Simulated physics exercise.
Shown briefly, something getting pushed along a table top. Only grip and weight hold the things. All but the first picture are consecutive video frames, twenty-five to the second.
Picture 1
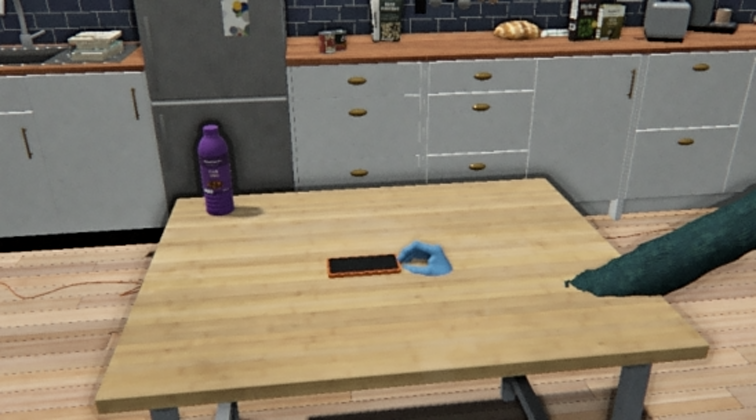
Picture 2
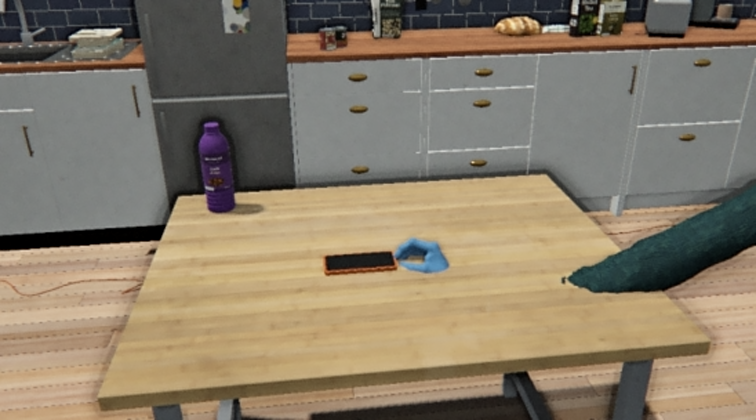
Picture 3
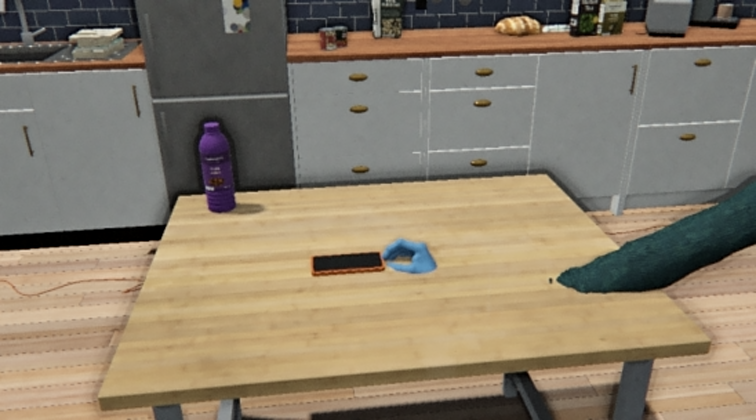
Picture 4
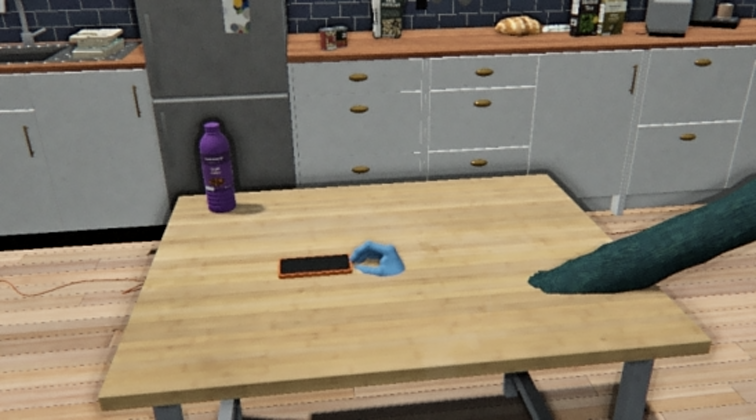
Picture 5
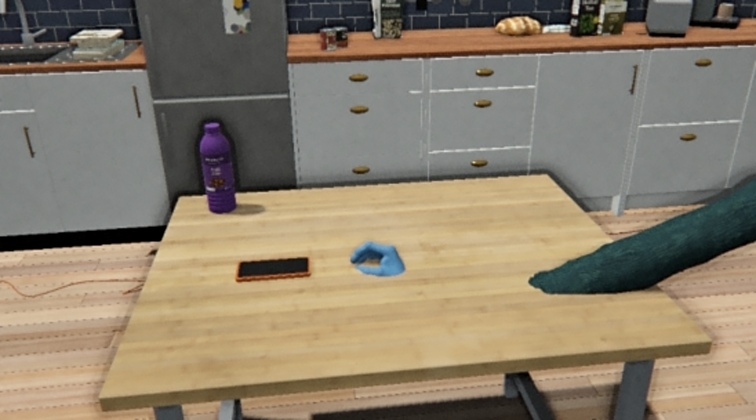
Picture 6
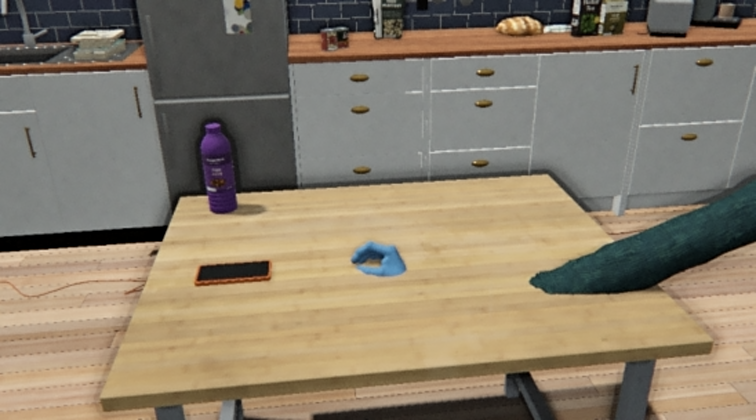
We see a blue hand beside an orange-edged phone on a wooden kitchen table, near a purple bottle. The hand pushes the phone left, then stays in place while the phone slides farther left, away from it.
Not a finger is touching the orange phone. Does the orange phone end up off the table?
Yes, comes down.
Then, 0.20 s on from there, orange phone now off the table.
Then, 0.40 s on from there, things are still on the move.
In the end, off the table, orange phone.
